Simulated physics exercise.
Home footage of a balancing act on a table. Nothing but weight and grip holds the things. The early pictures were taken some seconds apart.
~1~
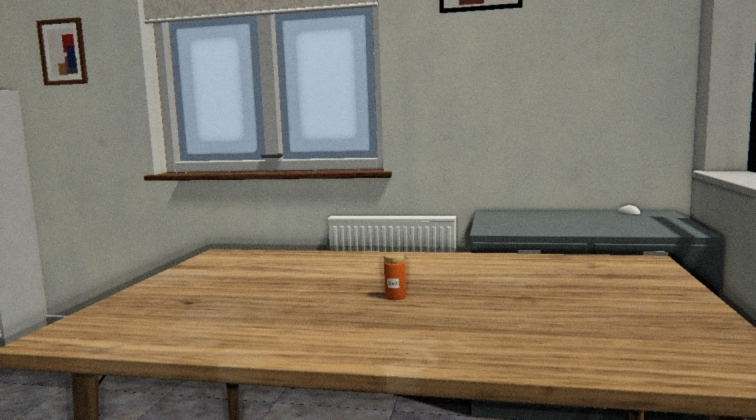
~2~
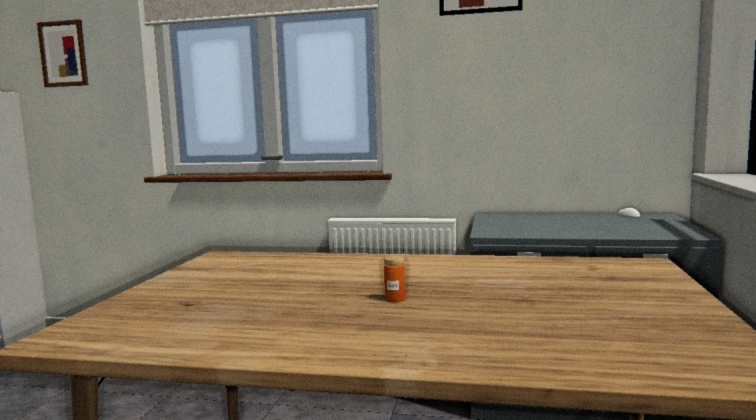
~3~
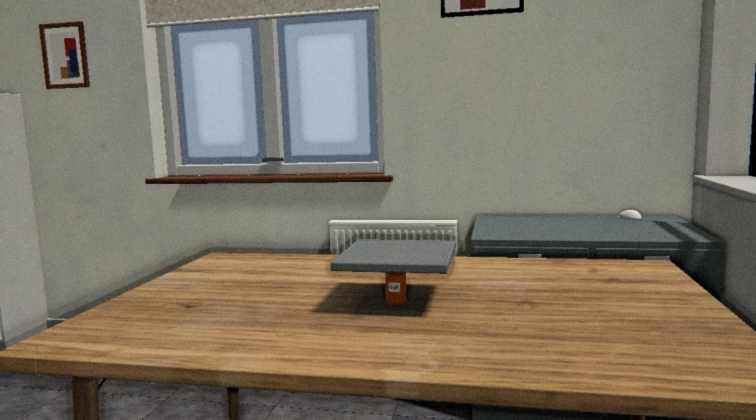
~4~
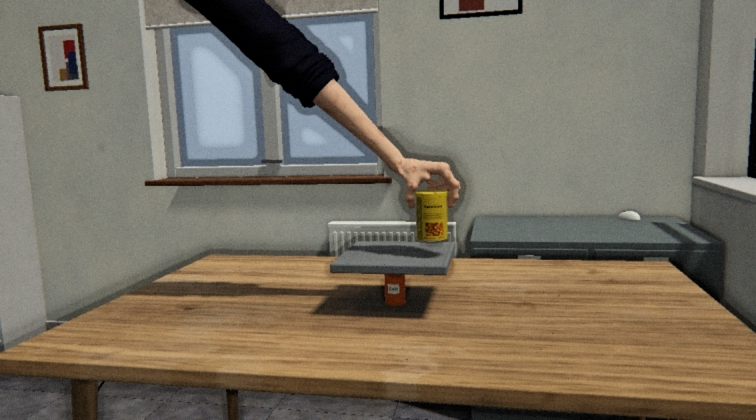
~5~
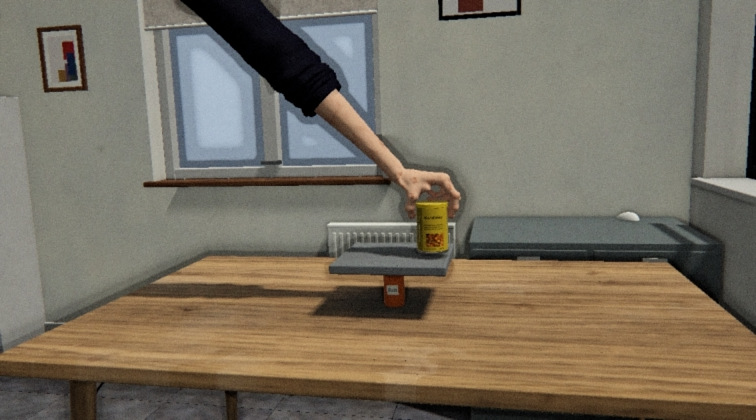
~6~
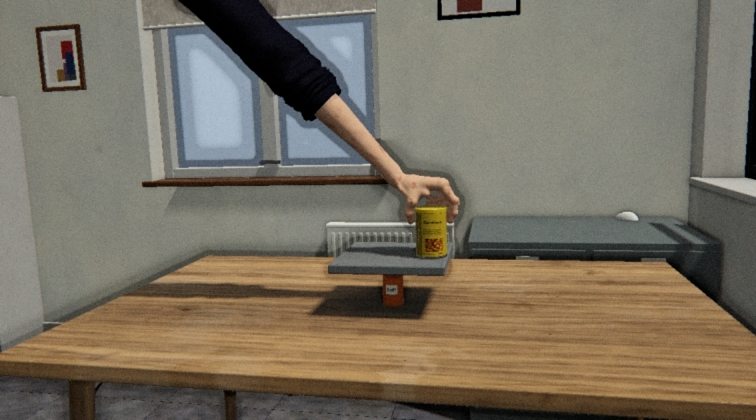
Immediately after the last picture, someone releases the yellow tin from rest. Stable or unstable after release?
Unstable.
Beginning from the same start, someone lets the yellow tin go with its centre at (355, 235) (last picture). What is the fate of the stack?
The stack then collapses.
Then, 0.30 s after the last picture, yellow tin now fallen; grey lid tipped 48° from how it was.
Then, 0.50 s after the last picture, grey lid tipped 44° from how it was; orange shaker tipped 5° from how it was.
Then, 0.70 s after the last picture, grey lid now fallen; orange shaker on its side.
Then, 0.80 s after the last picture, orange shaker on its side.
By the end, fallen, grey lid and yellow tin; tipped over in the stack, orange shaker. The stack comes apart.
